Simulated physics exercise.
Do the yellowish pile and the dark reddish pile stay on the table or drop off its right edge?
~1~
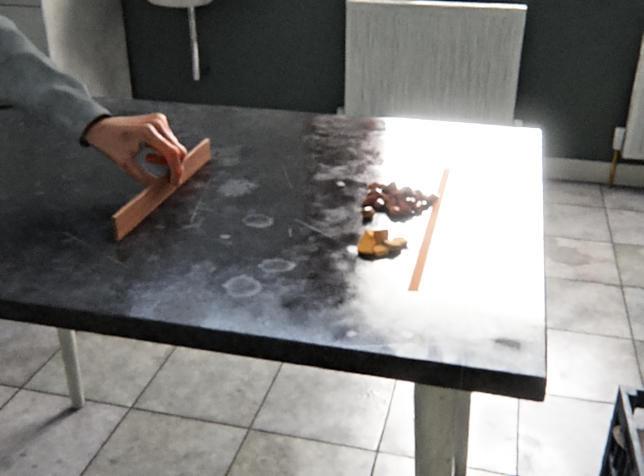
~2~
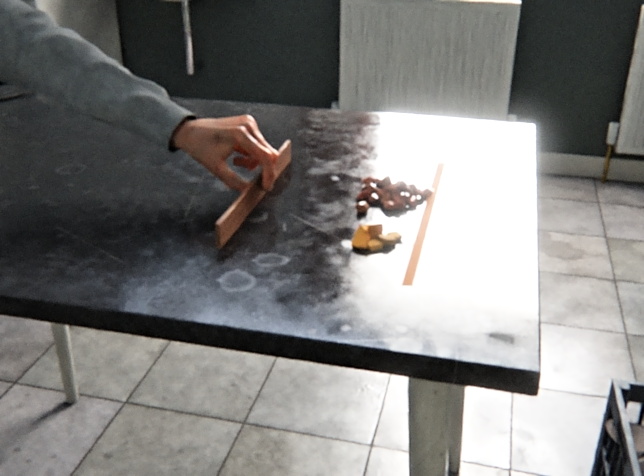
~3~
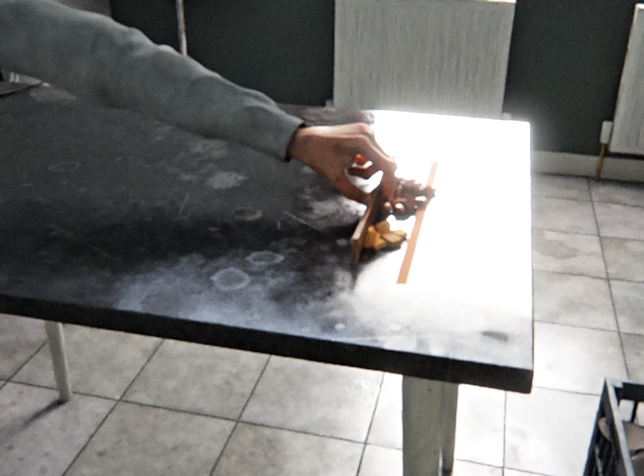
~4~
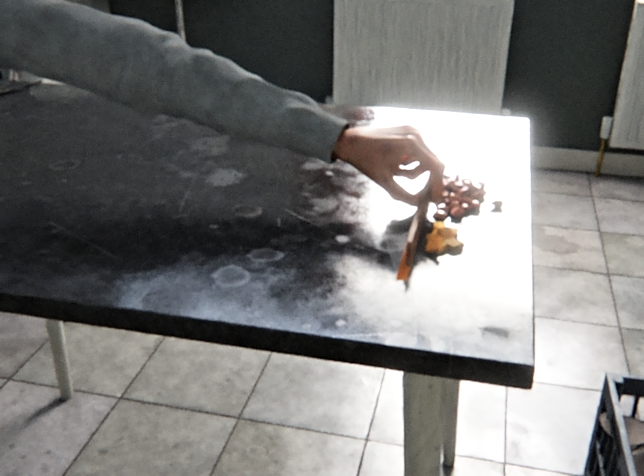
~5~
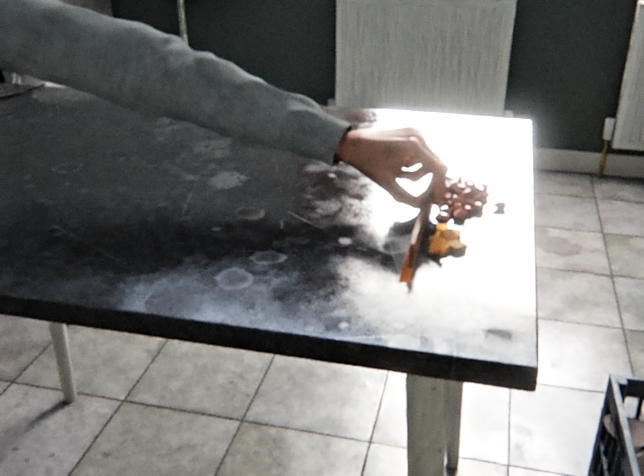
Both piles stay on the table. The strip stops at the orange tape, and they come to rest short of the right edge.
